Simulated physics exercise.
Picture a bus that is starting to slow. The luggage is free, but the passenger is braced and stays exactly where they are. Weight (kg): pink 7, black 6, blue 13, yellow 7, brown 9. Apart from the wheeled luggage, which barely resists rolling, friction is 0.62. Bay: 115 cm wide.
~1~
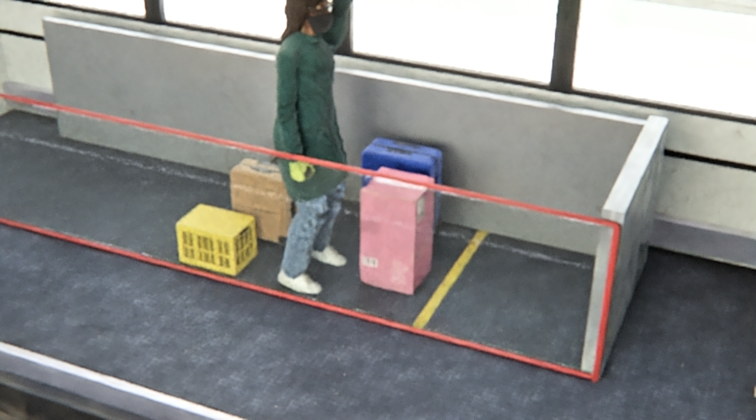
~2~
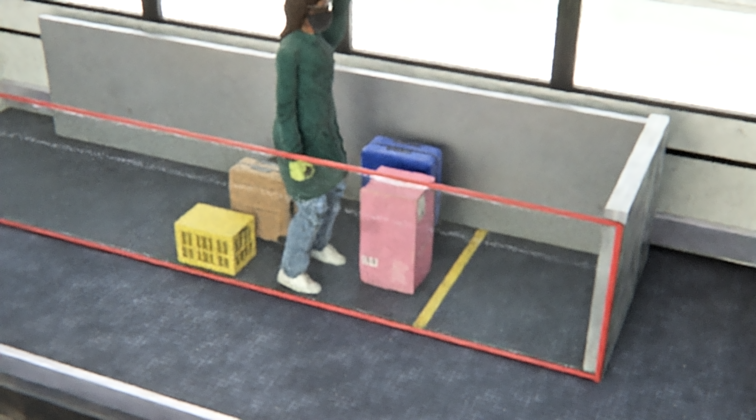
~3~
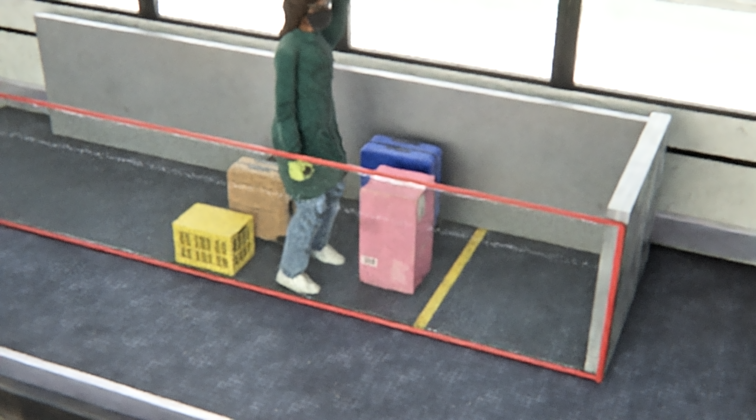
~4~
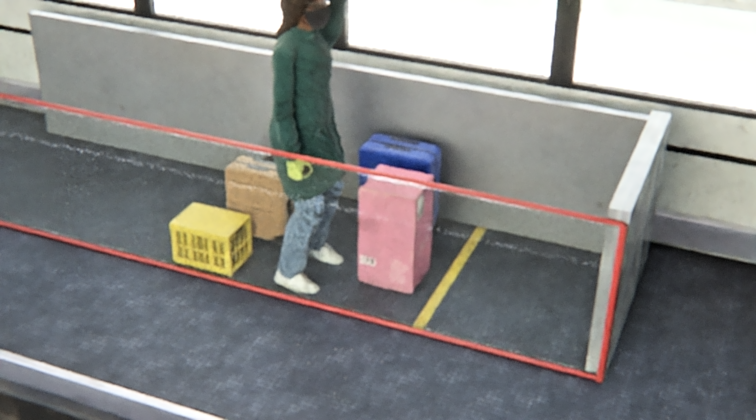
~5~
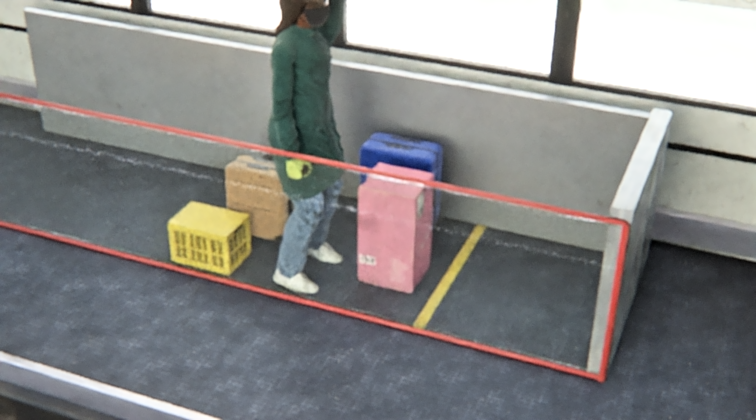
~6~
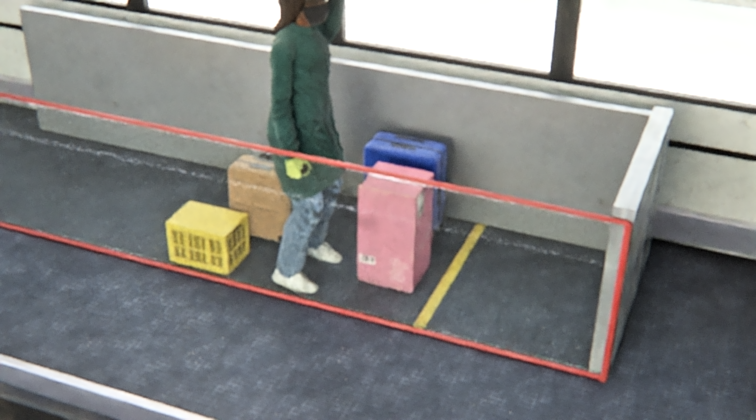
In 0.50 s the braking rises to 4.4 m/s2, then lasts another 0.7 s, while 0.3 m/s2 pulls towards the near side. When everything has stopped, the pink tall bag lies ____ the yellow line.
Before.
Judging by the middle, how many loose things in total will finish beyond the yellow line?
The answer is 1 of them.
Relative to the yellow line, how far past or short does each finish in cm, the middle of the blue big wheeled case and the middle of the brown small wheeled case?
The blue big wheeled case ends 70 cm past, and the brown small wheeled case ends 40 cm short.
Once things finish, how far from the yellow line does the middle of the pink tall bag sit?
It ends some 30 cm short of it.
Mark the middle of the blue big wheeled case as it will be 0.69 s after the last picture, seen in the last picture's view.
Close to pixel (584, 234) in the final frame.
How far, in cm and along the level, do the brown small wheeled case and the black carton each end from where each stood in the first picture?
Lab note: Brown small wheeled case shifted 90, black carton shifted 0.
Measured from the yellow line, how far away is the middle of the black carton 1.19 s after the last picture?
Around 125 cm shy of it.
Then, 0.29 s after the last picture the pink tall bag is 30 cm short of the yellow line, tilted 0°, near (395, 227) in the last picture's view; the yellow crate 134 cm short of the yellow line, tilted 0°.
Then, 0.69 s after the last picture the pink tall bag is 30 cm short of the yellow line, tilted 0°, near (395, 227) in the last picture's view.
Then, 1.19 s after the last picture the pink tall bag is 30 cm short of the yellow line, tilted 0°, near (395, 227) in the last picture's view; the yellow crate 134 cm short of the yellow line, tilted 0°.
When all is still, pink tall bag stops short of the yellow line; black carton stops short of the yellow line; blue big wheeled case crosses the yellow line; yellow crate stops short of the yellow line; brown small wheeled case stops short of the yellow line.
